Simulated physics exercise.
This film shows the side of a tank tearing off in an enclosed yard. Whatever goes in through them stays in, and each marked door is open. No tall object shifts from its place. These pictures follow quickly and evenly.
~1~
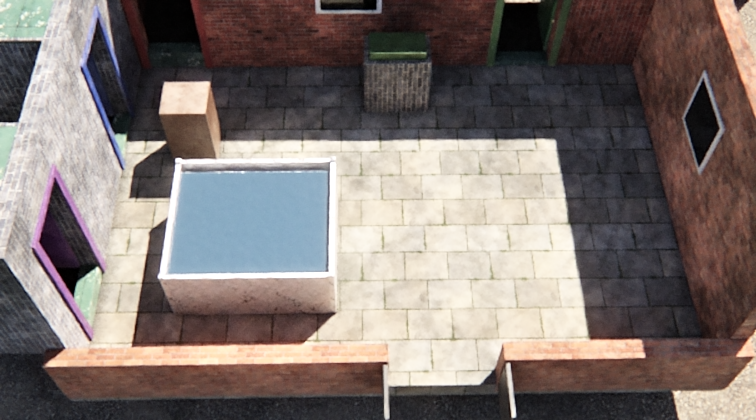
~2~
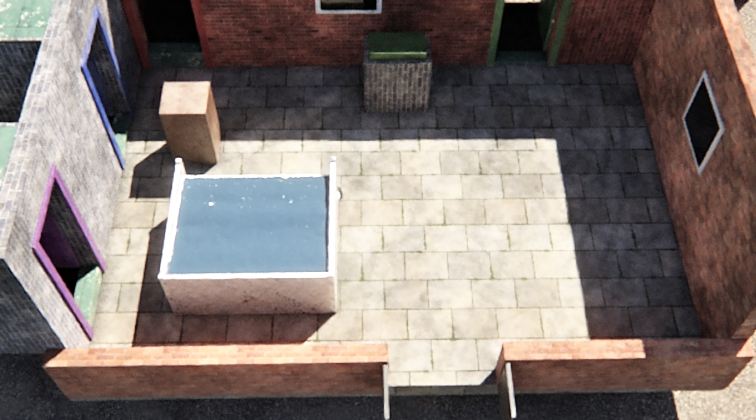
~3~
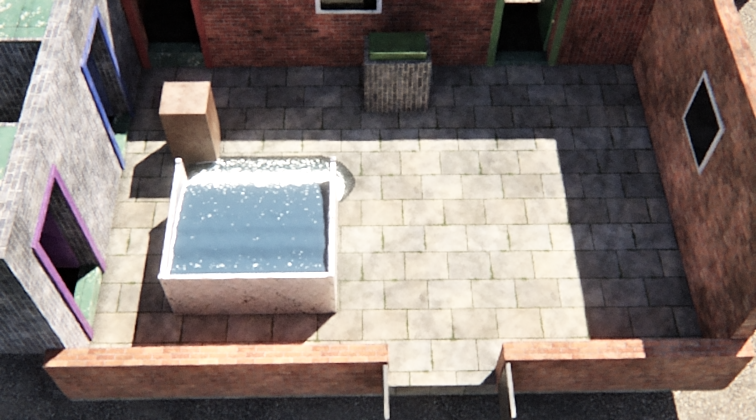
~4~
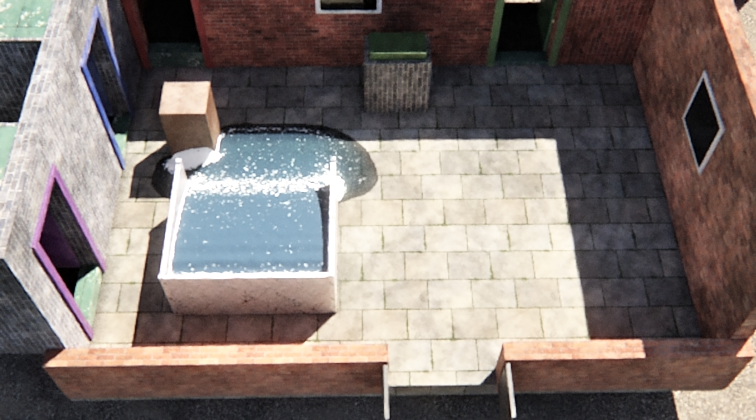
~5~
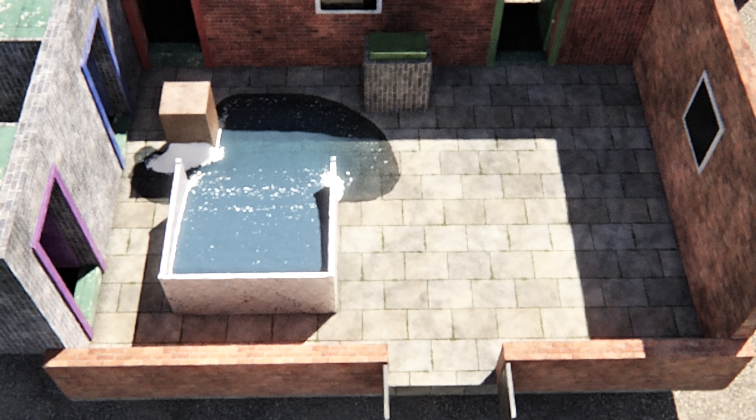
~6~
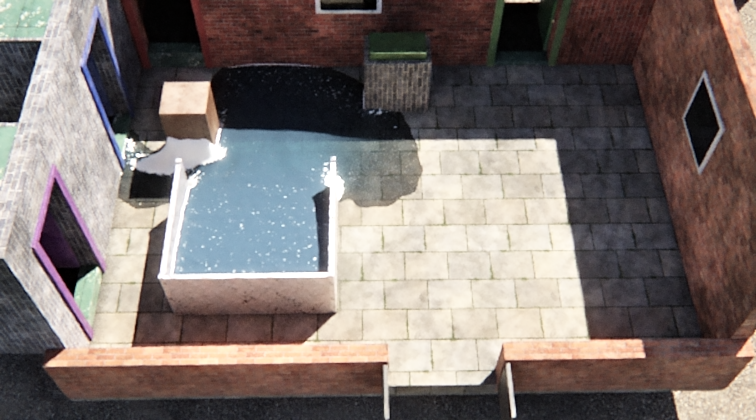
The clip opens on a pale, open tank of still blue water in a brick-walled, paved yard. The tank's far side gives way and foaming water pours out through the gap, then spreads in a dark sheet around the brown block, toward the back wall and out to the right.
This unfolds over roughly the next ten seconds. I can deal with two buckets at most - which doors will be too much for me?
Here is how it goes: The green door will be manageable; the red door will be manageable; the purple door will be manageable; the blue door will be too much.
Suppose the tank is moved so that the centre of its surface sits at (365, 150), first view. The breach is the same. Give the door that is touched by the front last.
It would be the door marked purple.
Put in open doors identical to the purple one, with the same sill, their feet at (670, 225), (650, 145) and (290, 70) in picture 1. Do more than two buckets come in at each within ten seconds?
In order: Falls short, falls short, exceeds it.
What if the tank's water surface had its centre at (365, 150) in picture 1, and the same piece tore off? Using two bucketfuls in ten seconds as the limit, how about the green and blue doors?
Well, the green door ends up above, and the blue door ends up above too.
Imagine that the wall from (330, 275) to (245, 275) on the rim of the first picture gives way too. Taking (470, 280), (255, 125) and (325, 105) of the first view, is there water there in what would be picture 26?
In turn: Inundated, then untouched, then untouched.
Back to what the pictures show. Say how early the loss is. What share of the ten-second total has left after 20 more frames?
It would be around 30 %.
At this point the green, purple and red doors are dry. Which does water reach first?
The door marked red, before the others.
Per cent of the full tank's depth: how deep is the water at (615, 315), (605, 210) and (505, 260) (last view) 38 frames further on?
Readings in order: Around 10, 10 and 2 %.
A moment on, water covers 30 % of the floor; the green door not reached, the red door wet at the sill, nothing in, the purple door not reached, the blue door under two buckets in.
Next, water covers 45 % of the floor; the green door wet at the sill, nothing in, the red door wet at the sill, nothing in, the purple door wet at the sill, nothing in, the blue door over two buckets in.
Then, water covers 65 % of the floor; the green door wet at the sill, nothing in, the red door under two buckets in, the purple door wet at the sill, nothing in, the blue door over two buckets in.
Later, water covers 95 % of the floor; the green door wet at the sill, nothing in, the red door under two buckets in, the purple door wet at the sill, nothing in, the blue door far over two buckets in.
In the end, water covers 95 % of the floor; the green door wet at the sill, nothing in, the red door under two buckets in, the purple door wet at the sill, nothing in, the blue door far over two buckets in.
